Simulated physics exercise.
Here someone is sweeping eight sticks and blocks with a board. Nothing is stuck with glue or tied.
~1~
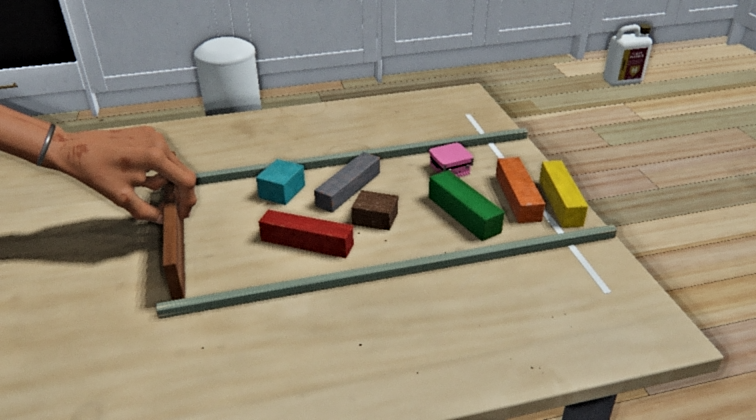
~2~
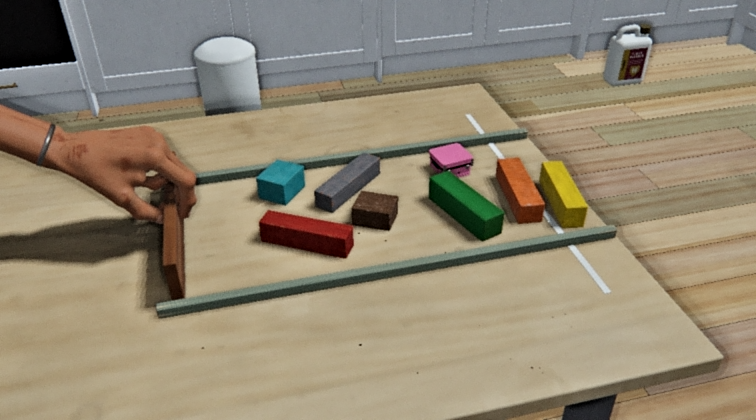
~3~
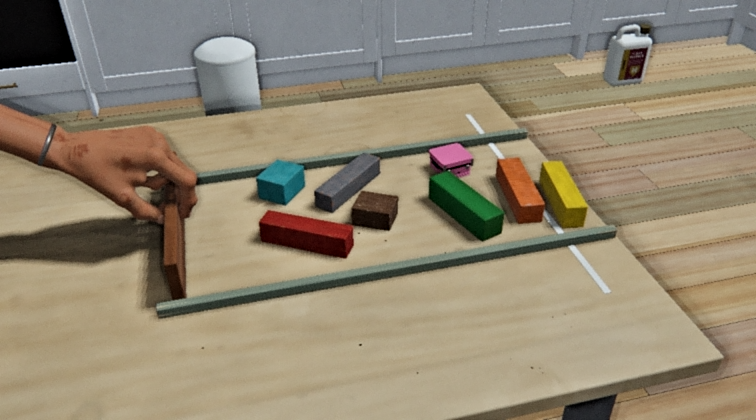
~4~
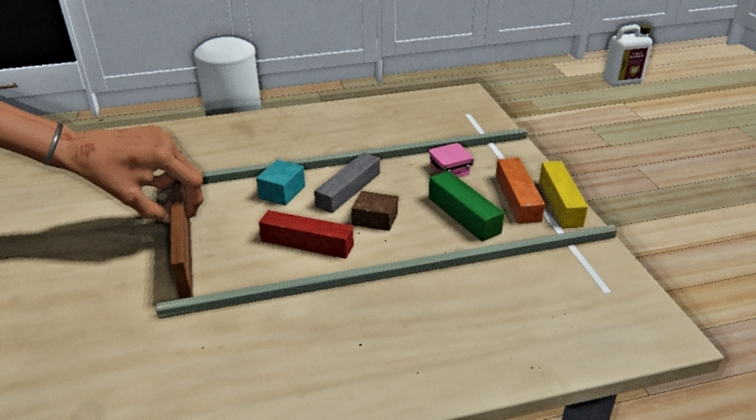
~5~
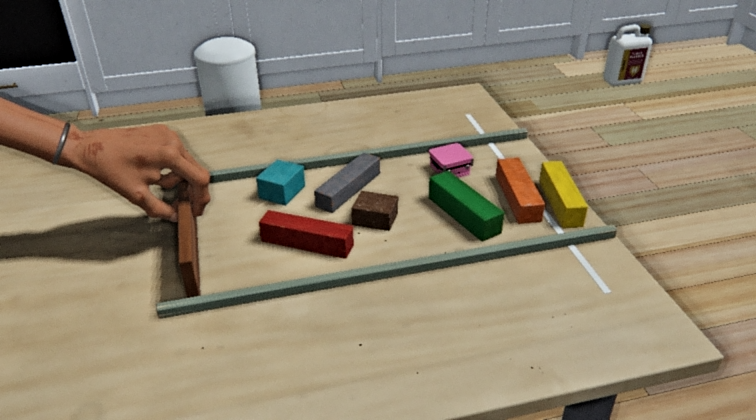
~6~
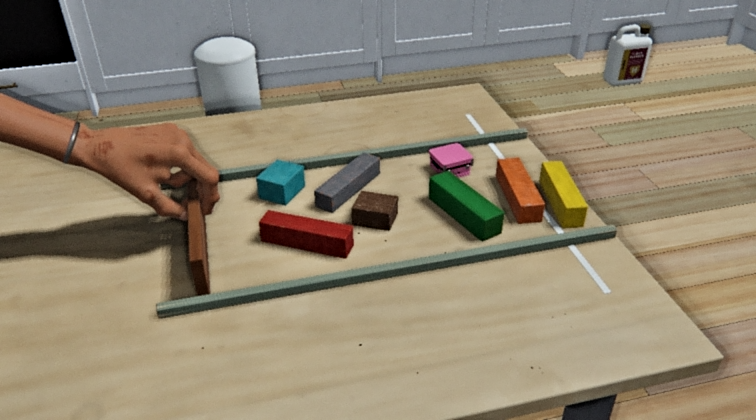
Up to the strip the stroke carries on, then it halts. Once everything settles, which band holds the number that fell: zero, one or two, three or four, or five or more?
Watch it: A handful - three or four - go plunging down.
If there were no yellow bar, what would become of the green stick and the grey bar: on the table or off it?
As for the green stick, it topples off; as for the grey bar, it is left in place.
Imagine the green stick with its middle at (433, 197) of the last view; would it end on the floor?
Lab note: Started there, it ends up below.
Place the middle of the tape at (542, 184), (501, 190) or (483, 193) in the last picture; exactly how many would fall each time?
Respectively 6, 2 and 2.
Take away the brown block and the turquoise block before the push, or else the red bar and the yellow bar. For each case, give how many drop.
Result: 2 in the first case, with 2 in the second.
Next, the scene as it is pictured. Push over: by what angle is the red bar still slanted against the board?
Misalignment: Close to 0°.
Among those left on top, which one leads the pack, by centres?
The brown block.
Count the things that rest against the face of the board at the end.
That number would be 3.
A little later, none off yet; yellow bar at rest near (562, 193); orange bar at rest near (519, 189); pink case at rest near (450, 162).
When it is over, the number that fall off is three or four; down, green stick, pink case, orange bar and yellow bar.
